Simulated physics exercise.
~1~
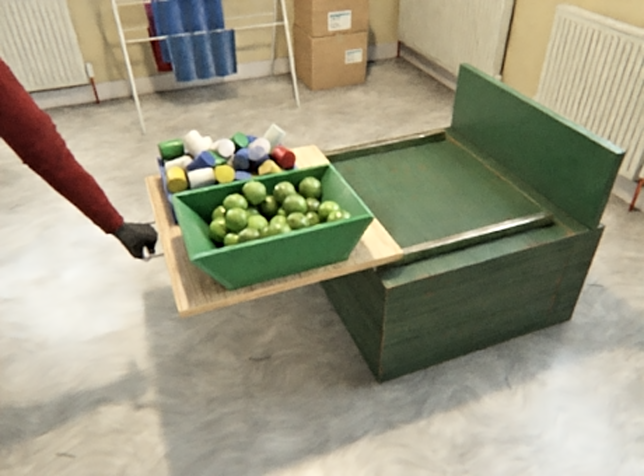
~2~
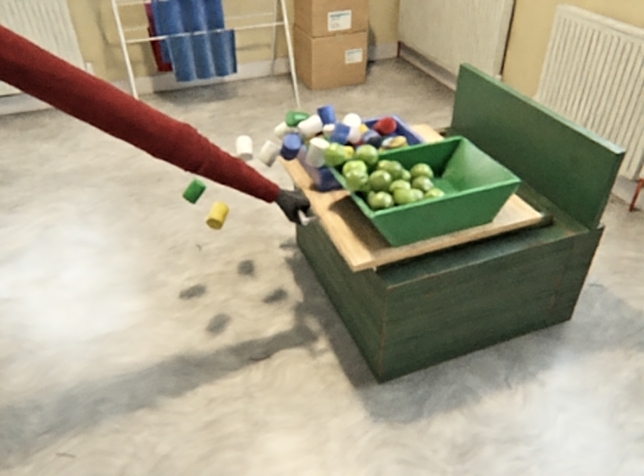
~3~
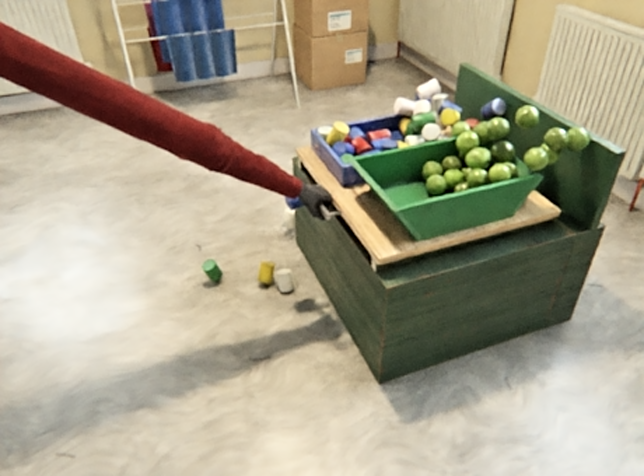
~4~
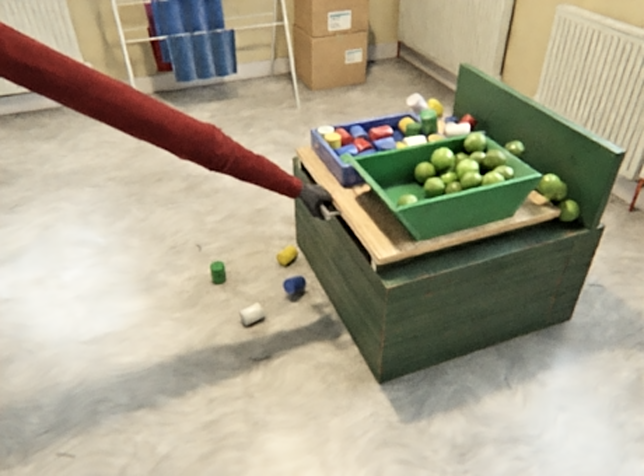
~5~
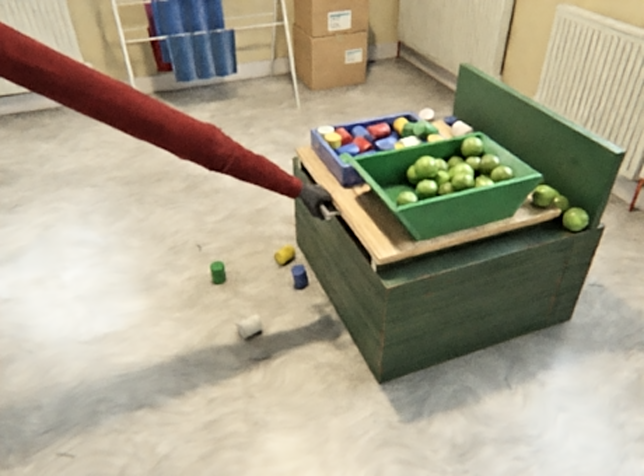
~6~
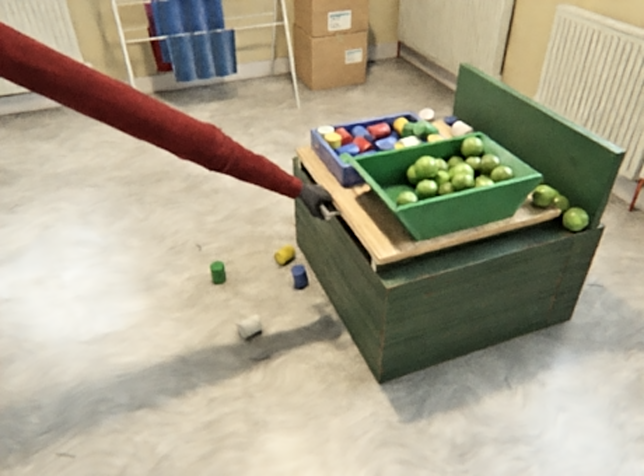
In a room with radiators and a drying rack, a red-sleeved arm shoves a wooden shelf rightward over a green chest, spilling small coloured jars onto the floor and green apples toward the back panel, until everything rests with both boxes still partly filled.
